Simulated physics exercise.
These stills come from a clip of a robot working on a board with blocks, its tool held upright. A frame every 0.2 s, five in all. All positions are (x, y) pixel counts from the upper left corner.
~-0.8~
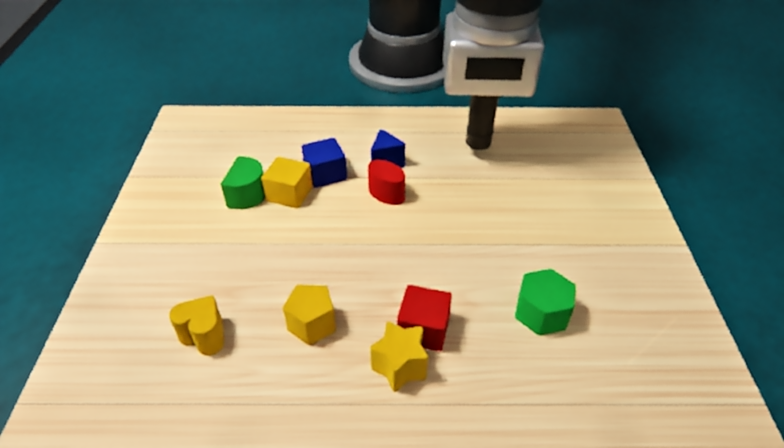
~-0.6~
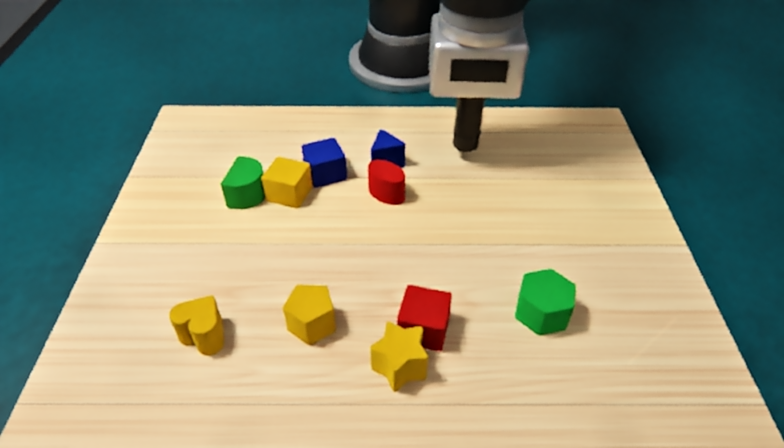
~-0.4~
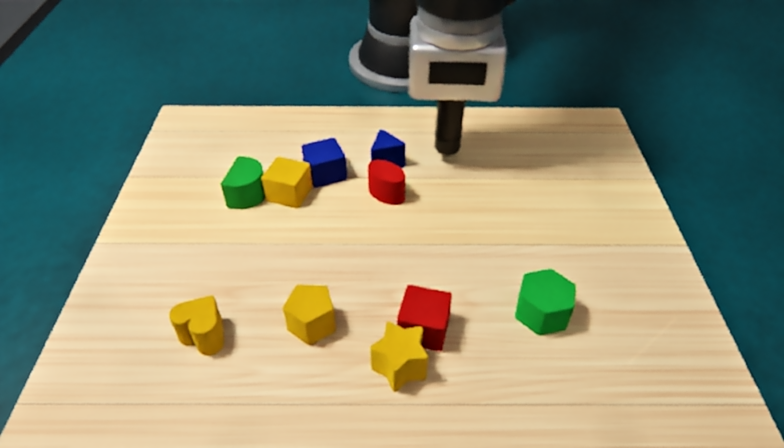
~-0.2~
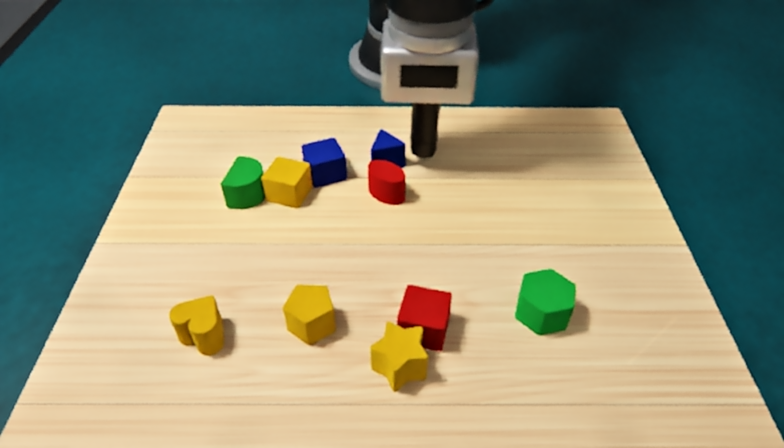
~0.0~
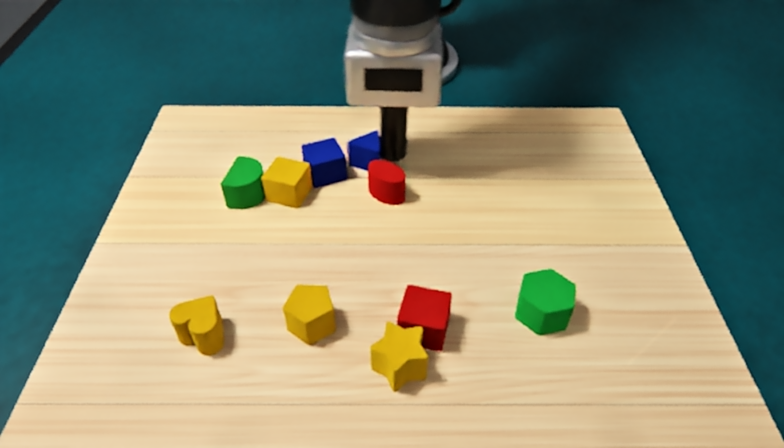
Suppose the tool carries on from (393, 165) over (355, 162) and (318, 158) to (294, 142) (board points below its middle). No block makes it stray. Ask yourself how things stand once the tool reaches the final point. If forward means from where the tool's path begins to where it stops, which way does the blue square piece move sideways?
Heads left.
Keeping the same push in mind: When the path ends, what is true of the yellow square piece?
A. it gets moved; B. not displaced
I'll go with A - it gets moved.
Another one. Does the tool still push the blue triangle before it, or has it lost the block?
Still in front.
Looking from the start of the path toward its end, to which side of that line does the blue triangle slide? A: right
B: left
Answer: A.
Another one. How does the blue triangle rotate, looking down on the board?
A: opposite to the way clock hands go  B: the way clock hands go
B.
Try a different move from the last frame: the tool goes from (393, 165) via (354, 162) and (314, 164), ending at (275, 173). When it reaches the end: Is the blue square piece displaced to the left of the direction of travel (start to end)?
It seems so.
The first path, step by step. One third of the way, tool (354, 151); blue square piece (316, 150), turned 25° anticlockwise; blue triangle (331, 133), turned 20° clockwise.
Two thirds of the way, tool (317, 147); yellow square piece (279, 176), turned 15° anticlockwise; blue square piece (289, 152), turned 65° anticlockwise; blue triangle (299, 124), turned 45° clockwise.
At the end, tool (292, 131); yellow square piece (279, 176), turned 15° anticlockwise; blue square piece (289, 152), turned 65° anticlockwise; blue triangle (276, 109), turned 50° clockwise; red oval block still.
